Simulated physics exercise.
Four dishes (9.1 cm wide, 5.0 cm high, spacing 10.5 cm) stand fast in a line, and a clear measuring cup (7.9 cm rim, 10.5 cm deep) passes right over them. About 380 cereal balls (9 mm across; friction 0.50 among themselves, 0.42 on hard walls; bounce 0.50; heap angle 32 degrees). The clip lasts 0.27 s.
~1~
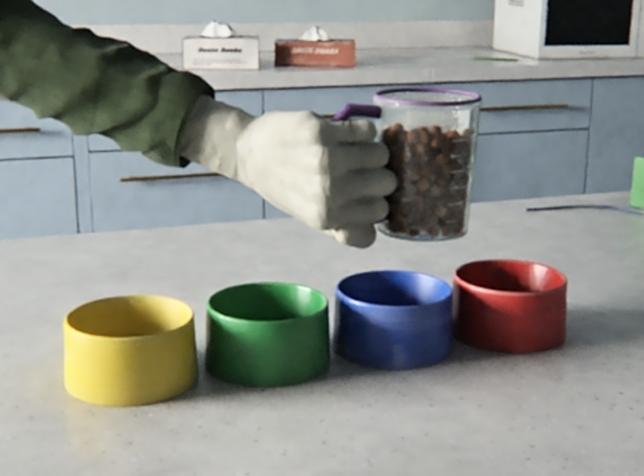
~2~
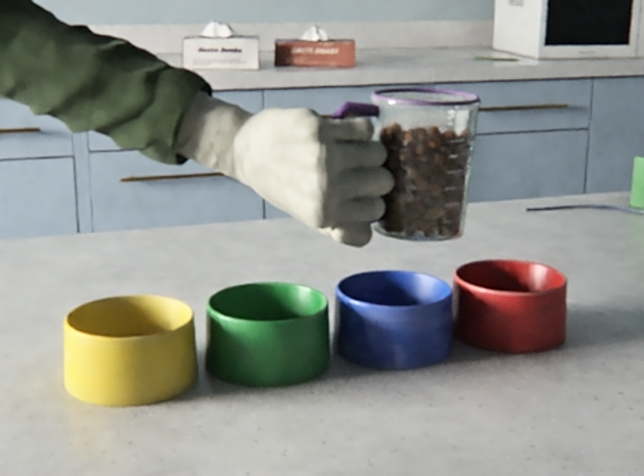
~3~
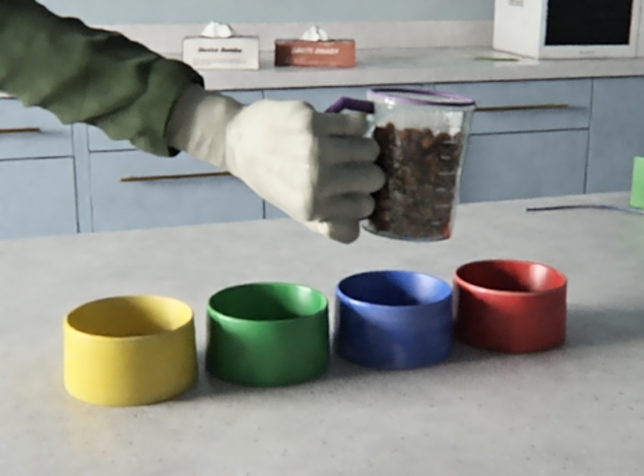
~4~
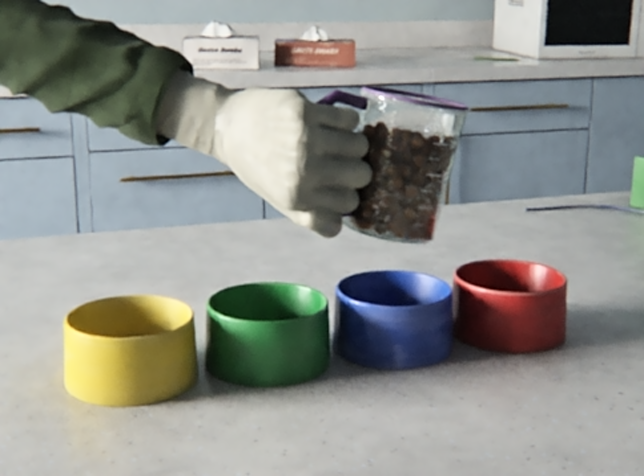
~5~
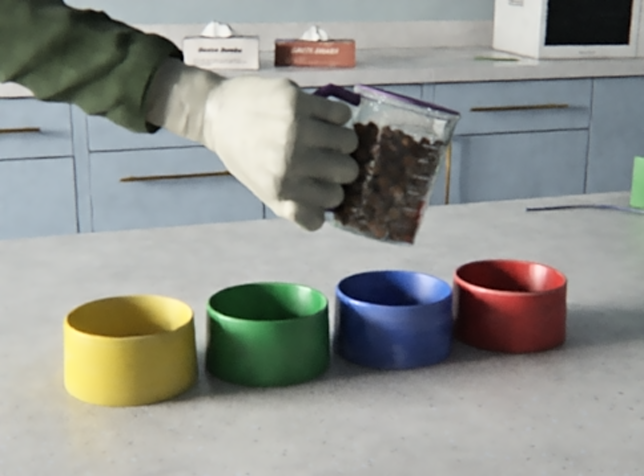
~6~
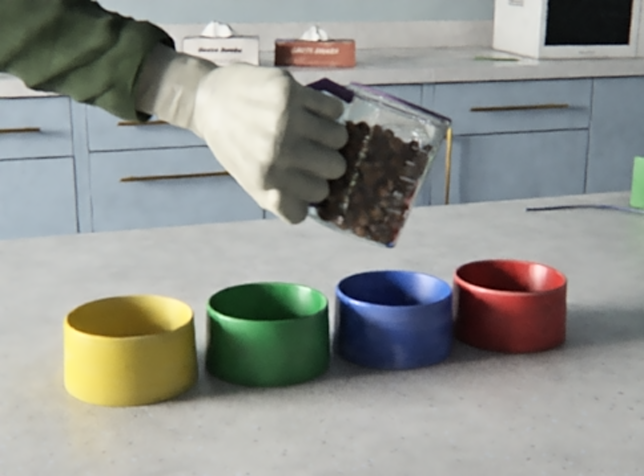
Gloved hand moving a clear measuring cup of brown cereal balls slightly left above four coloured dishes, gradually tilting it rightward.
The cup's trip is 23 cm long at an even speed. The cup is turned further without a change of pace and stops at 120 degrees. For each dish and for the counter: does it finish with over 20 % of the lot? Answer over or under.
Red under, blue under, green over, yellow under, counter over.
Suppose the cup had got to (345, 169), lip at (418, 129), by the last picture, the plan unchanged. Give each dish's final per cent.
Red 0; blue 0; green 60; yellow 0.
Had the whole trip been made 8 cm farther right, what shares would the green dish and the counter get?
Then: Green 50, counter 40.
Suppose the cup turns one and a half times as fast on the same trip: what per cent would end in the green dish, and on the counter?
Green 80; counter 10.
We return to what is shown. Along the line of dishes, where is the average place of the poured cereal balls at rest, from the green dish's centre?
Some 2 cm to the left.
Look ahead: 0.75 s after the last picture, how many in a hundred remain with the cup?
Roughly 95 per cent.
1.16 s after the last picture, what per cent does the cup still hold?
Roughly 40 per cent.
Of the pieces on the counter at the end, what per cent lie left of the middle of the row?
Roughly 100 per cent.
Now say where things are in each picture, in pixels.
The first picture shows cup at (425, 164), tilt 0 degrees, lip at (474, 95), moved 0.0 cm; middle of the pieces at (421, 180); red dish at (510, 276); blue dish at (394, 289); green dish at (268, 302); yellow dish at (130, 316).
The second picture shows cup at (422, 164), tilt 1 degrees, lip at (472, 96), moved 0.2 cm; middle of the pieces at (418, 180).
The third picture shows cup at (414, 164), tilt 5 degrees, lip at (468, 99), moved 0.9 cm; middle of the pieces at (409, 181).
The fourth picture shows cup at (402, 165), tilt 10 degrees, lip at (460, 105), moved 2.0 cm; middle of the pieces at (395, 181).
The fifth picture shows cup at (389, 166), tilt 16 degrees, lip at (452, 112), moved 3.0 cm; middle of the pieces at (381, 182).
The sixth picture shows cup at (376, 167), tilt 21 degrees, lip at (444, 119), moved 4.1 cm; middle of the pieces at (367, 182); red dish at (510, 276); blue dish at (394, 289); green dish at (268, 302); yellow dish at (130, 316).
Then, 0.46 s after the last picture, tilt 69 degrees; cup holds 100 %.
Then, 0.75 s after the last picture, tilt 100 degrees; cup holds 95 %, green 5 %.
Then, 1.16 s after the last picture, tilt 120 degrees; cup holds 40 %, green 30 %, yellow 5 %.
In the end, red 0 %, blue 0 %, green 60 %, yellow 5 %, counter 35 %.
